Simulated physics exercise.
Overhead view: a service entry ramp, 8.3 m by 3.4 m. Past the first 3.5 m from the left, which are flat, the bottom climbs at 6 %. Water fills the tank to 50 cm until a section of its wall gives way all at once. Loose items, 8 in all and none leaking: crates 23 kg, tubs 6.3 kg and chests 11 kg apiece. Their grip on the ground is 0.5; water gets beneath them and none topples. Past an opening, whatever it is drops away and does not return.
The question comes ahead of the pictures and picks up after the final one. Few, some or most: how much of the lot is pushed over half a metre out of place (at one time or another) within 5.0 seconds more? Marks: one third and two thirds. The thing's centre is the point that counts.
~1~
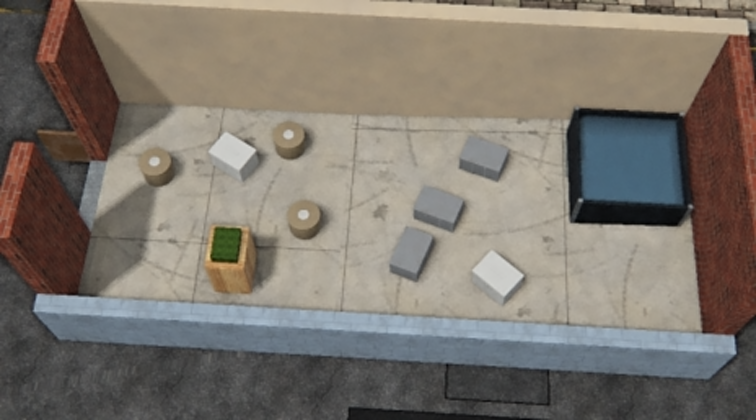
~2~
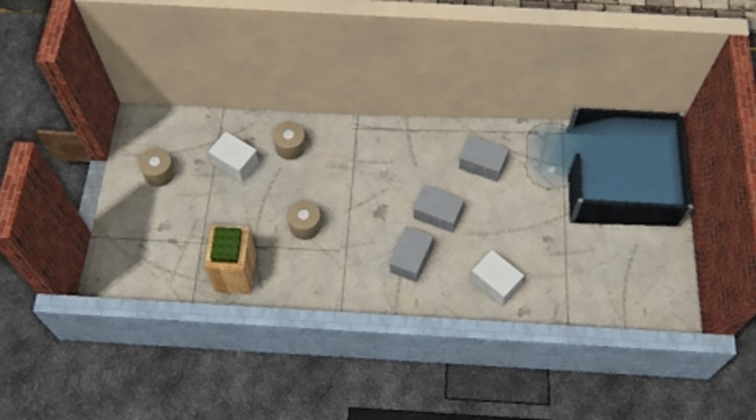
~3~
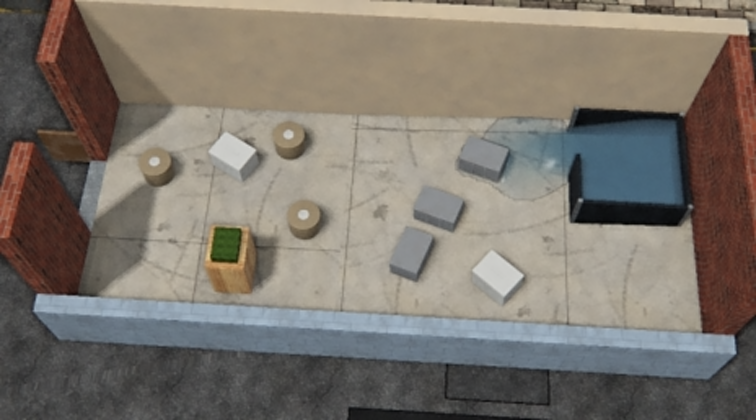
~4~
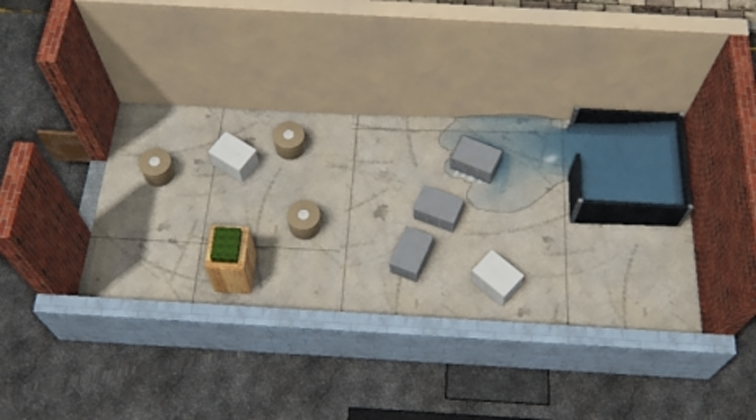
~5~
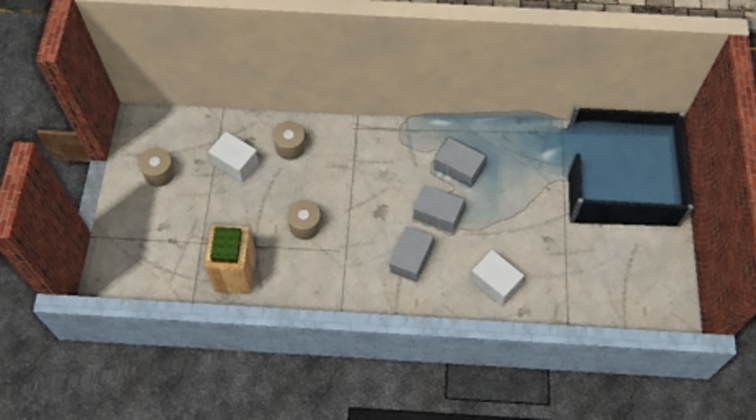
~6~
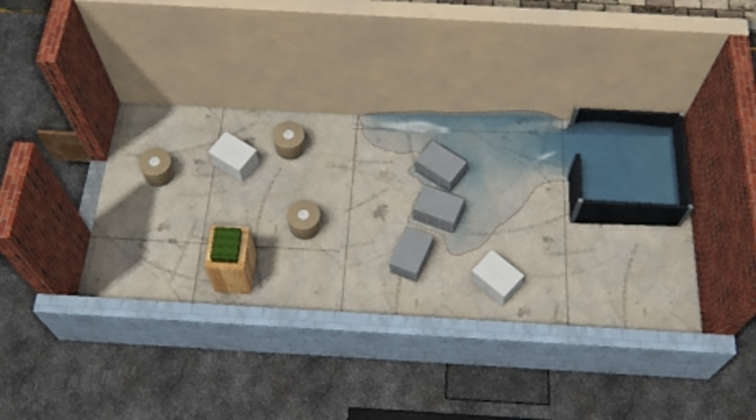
Share: One to two thirds.
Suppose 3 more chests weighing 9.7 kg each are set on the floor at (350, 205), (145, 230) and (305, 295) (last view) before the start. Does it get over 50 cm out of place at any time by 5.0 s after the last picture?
In the order given, further, further and not as far.
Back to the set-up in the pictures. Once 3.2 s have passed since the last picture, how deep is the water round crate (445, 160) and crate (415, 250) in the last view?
Some 3 cm at the first, some 1 cm at the second.
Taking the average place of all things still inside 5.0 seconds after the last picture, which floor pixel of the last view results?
I'd put it around (330, 253).
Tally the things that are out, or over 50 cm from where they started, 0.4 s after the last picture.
The number I get is 1.
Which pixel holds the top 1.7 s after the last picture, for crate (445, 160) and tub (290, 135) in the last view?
(275, 205) and (202, 143), roughly.
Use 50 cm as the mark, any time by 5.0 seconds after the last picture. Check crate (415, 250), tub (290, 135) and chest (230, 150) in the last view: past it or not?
In that order: Does not reach it, then exceeds it, then exceeds it.
Then, 0.4 s after the last picture 1 of 8 are over 50 cm from their spots; 0 afloat.
Then, 1.7 s after the last picture 4 of 8 are over 50 cm from their spots; 1 afloat.
Then, 3.2 s after the last picture 5 of 8 are over 50 cm from their spots; 1 afloat.
Then, 5.0 s after the last picture 5 of 8 are over 50 cm from their spots, and 5 have been at some point; 1 afloat.
